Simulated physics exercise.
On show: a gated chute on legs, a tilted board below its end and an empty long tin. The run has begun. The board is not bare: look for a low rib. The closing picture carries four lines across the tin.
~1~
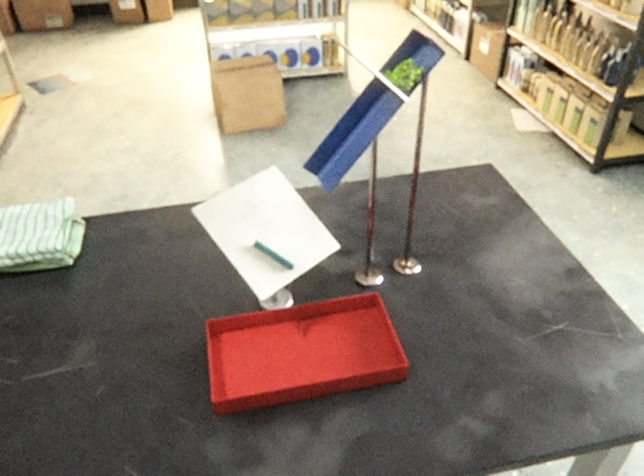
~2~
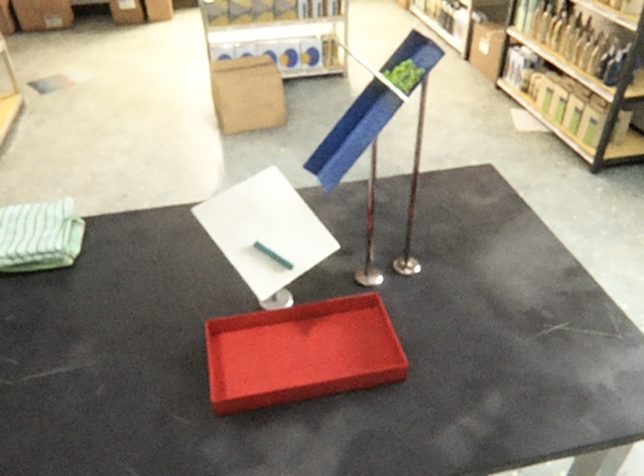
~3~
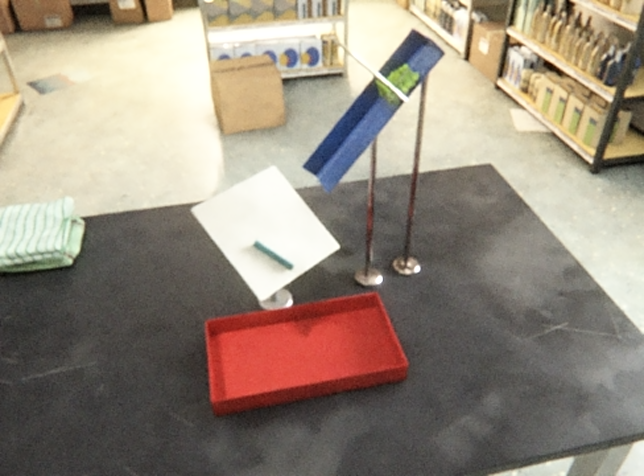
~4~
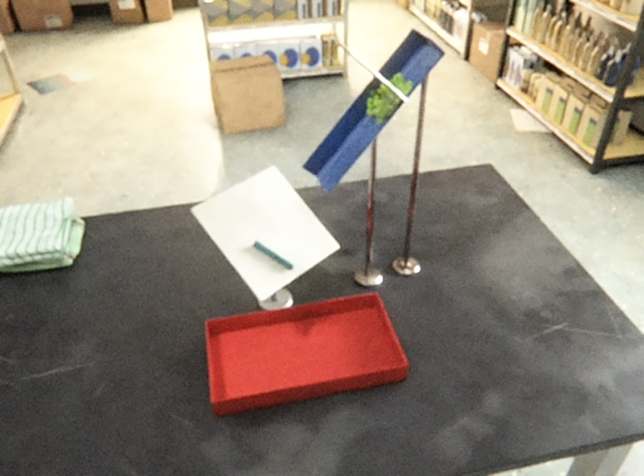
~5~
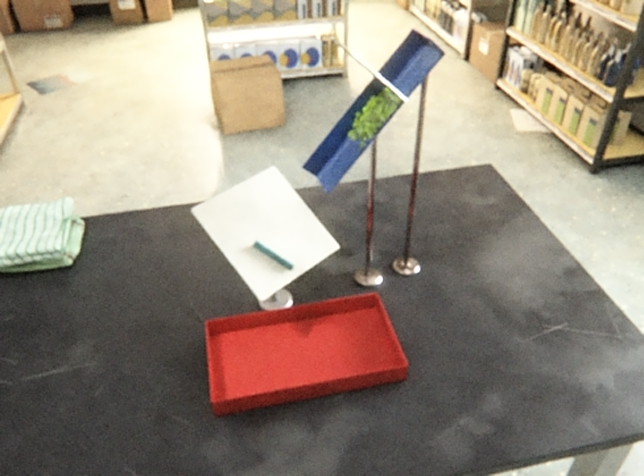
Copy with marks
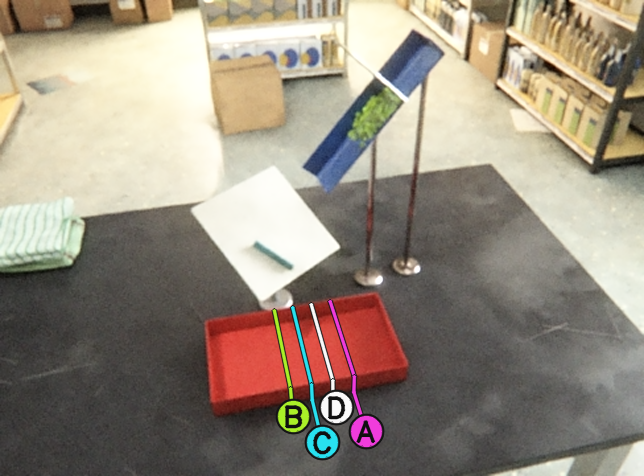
Blue chute on legs above a white tilted board and red tray, with green peas sliding down the chute past its gate.
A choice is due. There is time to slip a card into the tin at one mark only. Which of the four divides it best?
Line A does it best.
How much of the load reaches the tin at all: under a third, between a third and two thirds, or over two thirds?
Over two thirds.
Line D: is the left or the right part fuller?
Right.
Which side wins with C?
More lands on the right.
On the marked copy, line A crosses the front rim at (354, 375); line B crosses the front rim at (290, 387); line C crosses the front rim at (311, 383); line D crosses the front rim at (332, 379).
With A, of what is caught, about half on the left of the divider, about half on the right.
With B, of what is caught, a small part on the left of the divider, nearly all on the right.
With C, of what is caught, a small part on the left of the divider, nearly all on the right.
With D, of what is caught, a small part on the left of the divider, most on the right.
